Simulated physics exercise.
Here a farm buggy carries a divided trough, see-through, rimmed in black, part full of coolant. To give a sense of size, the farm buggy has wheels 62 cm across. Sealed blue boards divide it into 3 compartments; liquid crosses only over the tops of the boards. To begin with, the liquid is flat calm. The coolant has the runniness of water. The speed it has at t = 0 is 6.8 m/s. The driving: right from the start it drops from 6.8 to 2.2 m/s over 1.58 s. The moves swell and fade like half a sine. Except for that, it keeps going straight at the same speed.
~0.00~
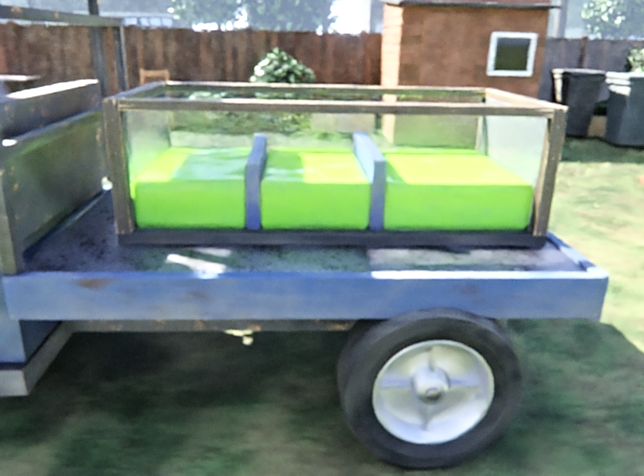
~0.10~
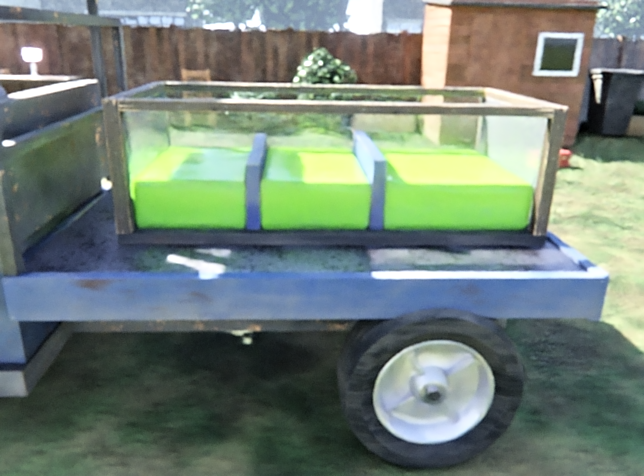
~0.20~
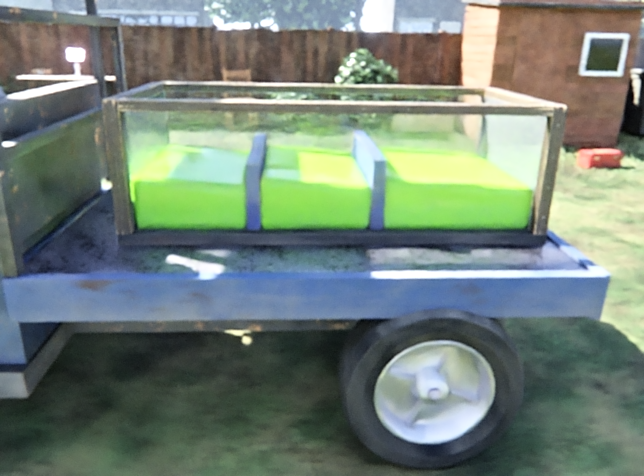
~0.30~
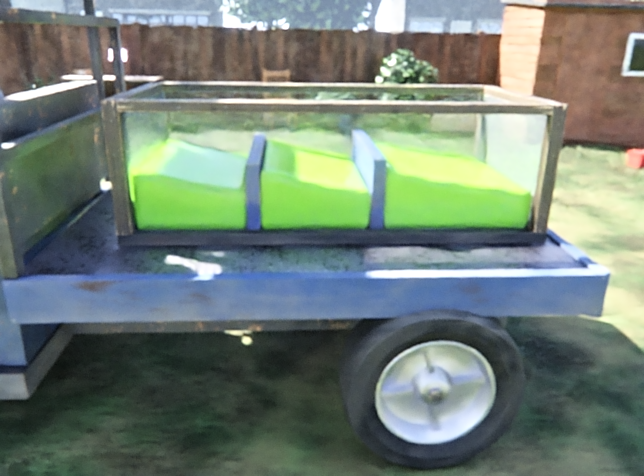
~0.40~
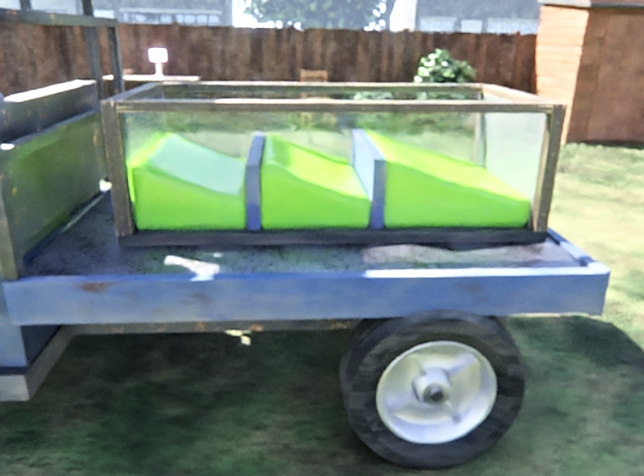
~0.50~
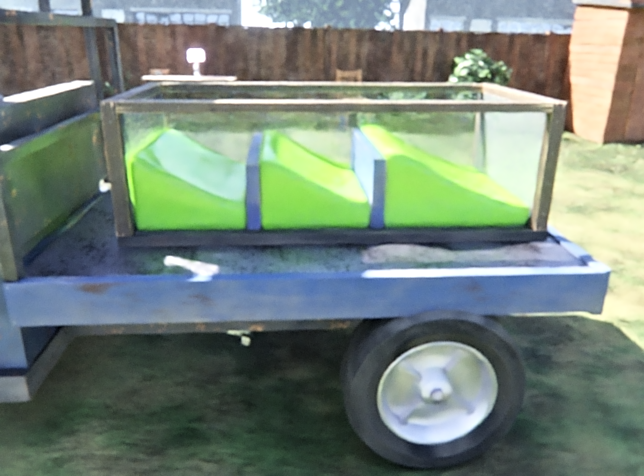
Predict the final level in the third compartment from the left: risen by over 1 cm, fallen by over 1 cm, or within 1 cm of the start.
Fallen.
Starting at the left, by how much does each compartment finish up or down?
Reading from the left, that's up 3 cm, up 1 cm, then down 3 cm.
After 0.90 s the mean depths from the left are 19, 19, 16 cm.
After 1.50 s the mean depths from the left are 21, 19, 15 cm.
After 2.10 s the mean depths from the left are 21, 19, 15 cm.
After 4.57 s the mean depths from the left are 21, 19, 15 cm.
